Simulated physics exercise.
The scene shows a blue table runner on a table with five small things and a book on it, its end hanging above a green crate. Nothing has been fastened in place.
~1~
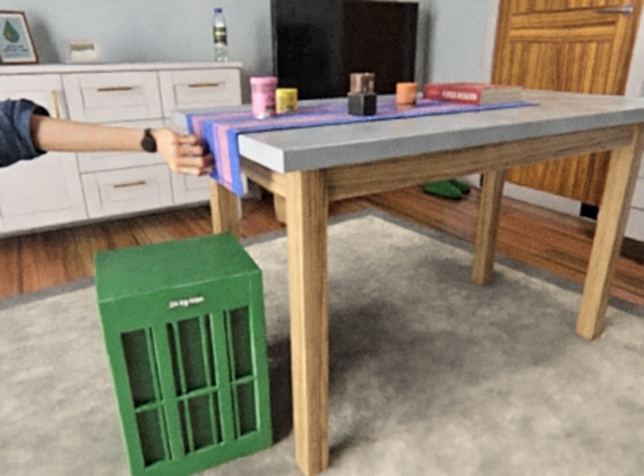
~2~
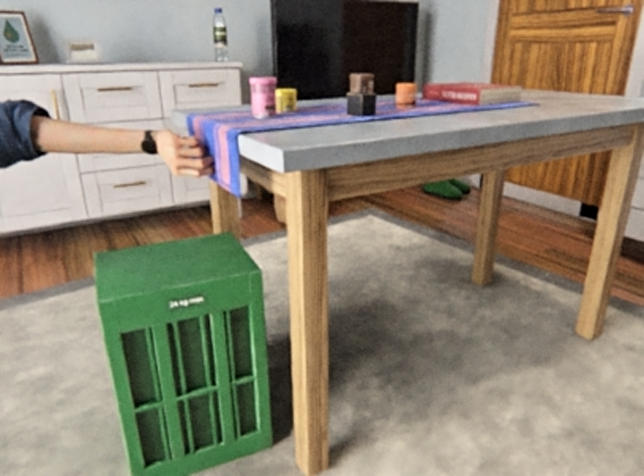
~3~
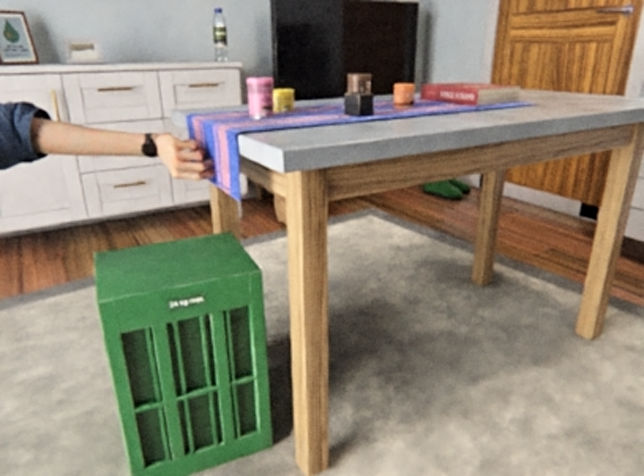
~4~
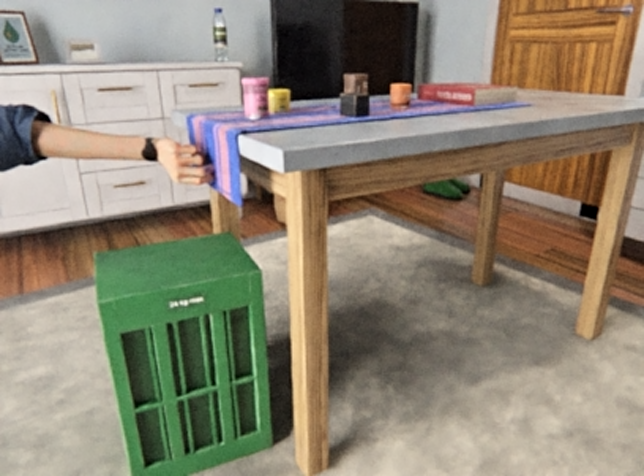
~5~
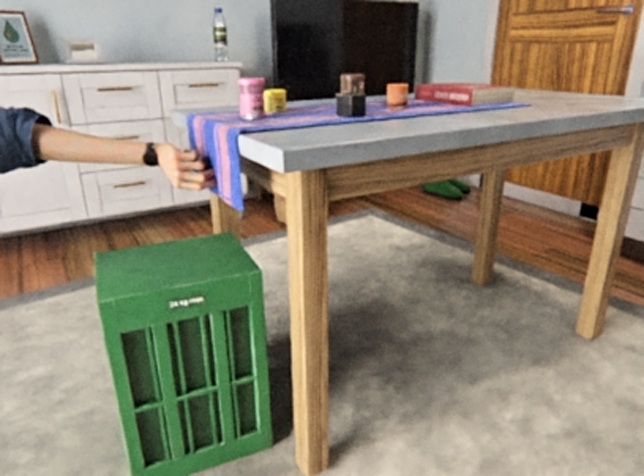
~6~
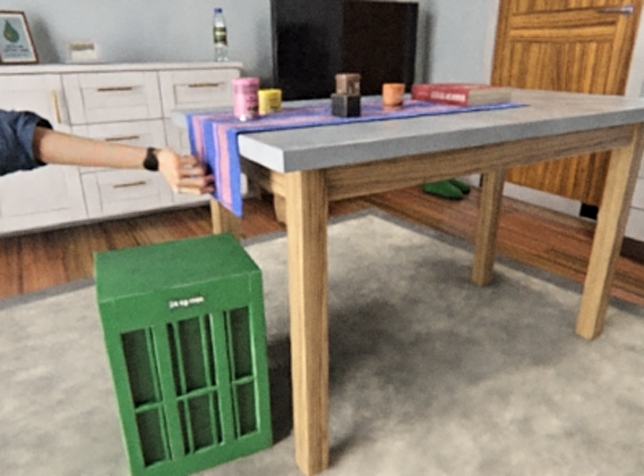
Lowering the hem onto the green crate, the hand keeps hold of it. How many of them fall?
Count: One.
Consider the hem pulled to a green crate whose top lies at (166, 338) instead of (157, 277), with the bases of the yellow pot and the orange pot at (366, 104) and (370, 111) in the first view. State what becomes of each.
The yellow pot stays put, the orange pot stays put.
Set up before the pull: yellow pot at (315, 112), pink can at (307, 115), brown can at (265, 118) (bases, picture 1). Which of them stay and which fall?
So the yellow pot stays aboard, the pink can stays aboard, and the brown can leaves the top.
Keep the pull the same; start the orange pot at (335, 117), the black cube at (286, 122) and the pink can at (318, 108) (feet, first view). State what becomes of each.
Note: Orange pot kept on top; black cube lost; pink can kept on top.
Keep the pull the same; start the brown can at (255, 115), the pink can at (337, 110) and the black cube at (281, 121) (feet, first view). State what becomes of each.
The brown can ends up off; the pink can stays put; the black cube ends up off.
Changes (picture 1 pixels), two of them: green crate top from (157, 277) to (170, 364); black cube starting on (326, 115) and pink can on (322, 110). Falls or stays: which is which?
Black cube is gone, pink can is gone.
Soon after, hem on the crate; pink can gone.
At rest, hem on the crate; pink can gone. It carries off one.
